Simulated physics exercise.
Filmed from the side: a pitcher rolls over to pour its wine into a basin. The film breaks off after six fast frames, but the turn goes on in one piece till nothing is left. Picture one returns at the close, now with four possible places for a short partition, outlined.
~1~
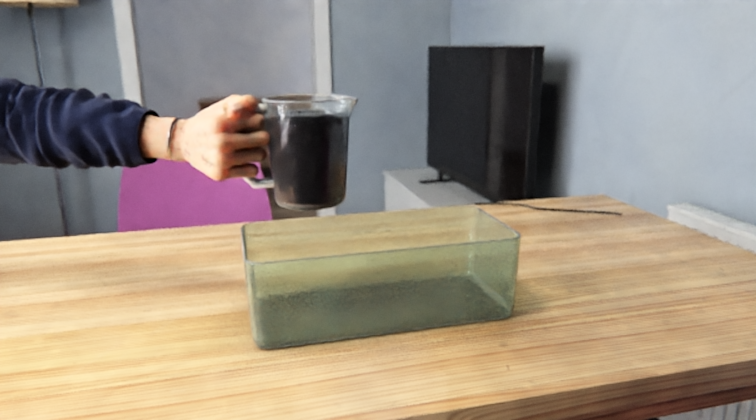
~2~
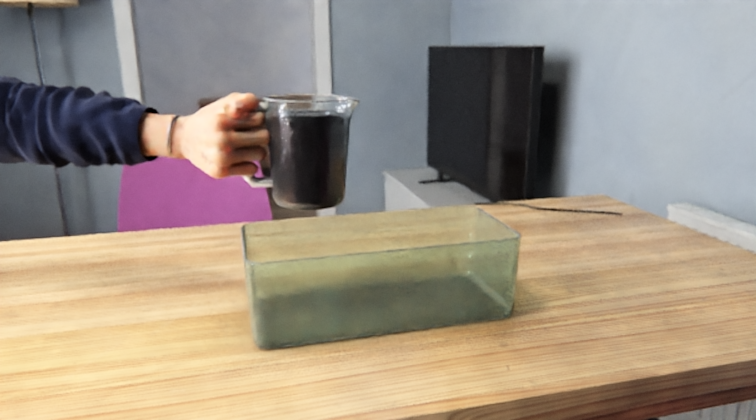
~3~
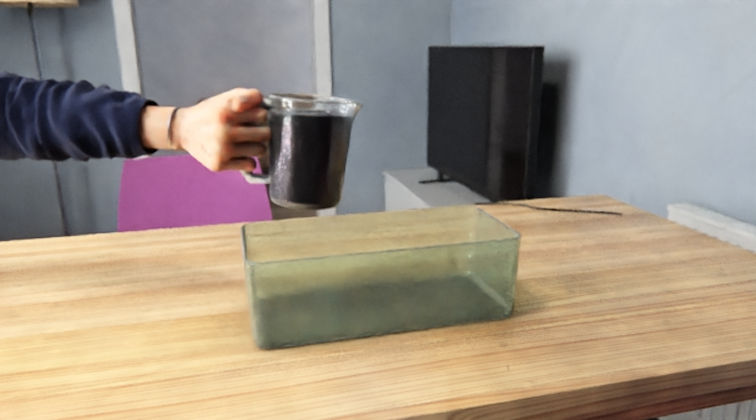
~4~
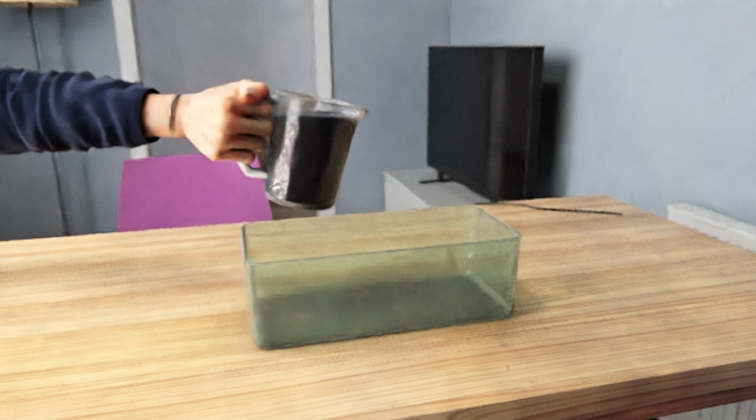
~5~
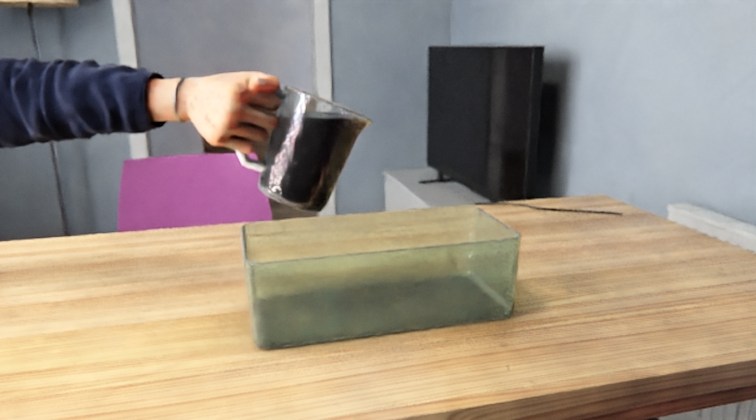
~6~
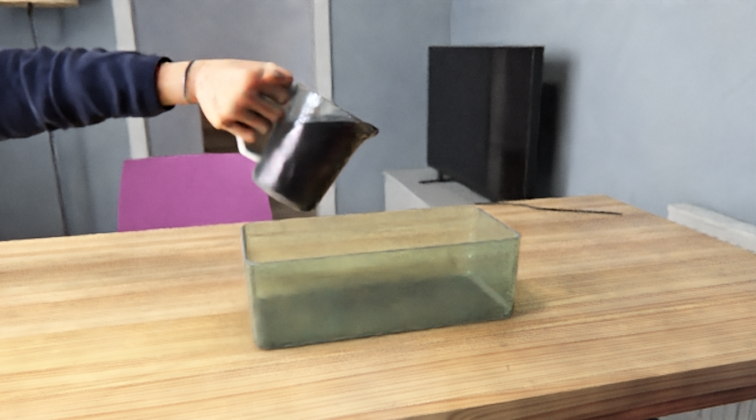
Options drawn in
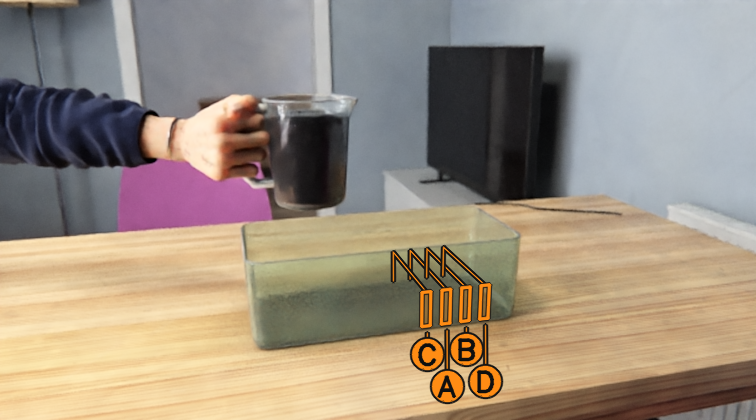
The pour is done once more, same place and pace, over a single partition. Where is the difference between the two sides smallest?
Place C does it best.
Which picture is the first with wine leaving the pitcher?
Picture 6.
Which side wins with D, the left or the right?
The left one.
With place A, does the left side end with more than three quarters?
Yes, it does.
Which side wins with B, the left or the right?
The left one.
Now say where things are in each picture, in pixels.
Upright, lip at (356, 99); basin from (253, 347) to (512, 313); nothing has left yet, in the first frame.
Upright, lip at (357, 100); nothing has left yet, in the second frame.
Tipped about 6°, lip at (361, 104); nothing has left yet, in the third frame.
Tipped about 13°, lip at (366, 111); nothing has left yet, in the fourth frame.
Tipped about 22°, lip at (371, 121); nothing has left yet, in the fifth frame.
Tipped about 33°, lip at (375, 133); wine is over the lip, down to (375, 133), in the sixth frame.
In orange, A at (447, 330); B at (466, 327); C at (427, 332); D at (485, 325).
Choosing A, about 88 % ends left of the wall and 10 % right of it.
Choosing B, about 92 % ends left of the wall and 5 % right of it; 3 % is lost outside.
Choosing C, about 44 % ends left of the wall and 56 % right of it.
Choosing D, about 93 % ends left of the wall and 5 % right of it.
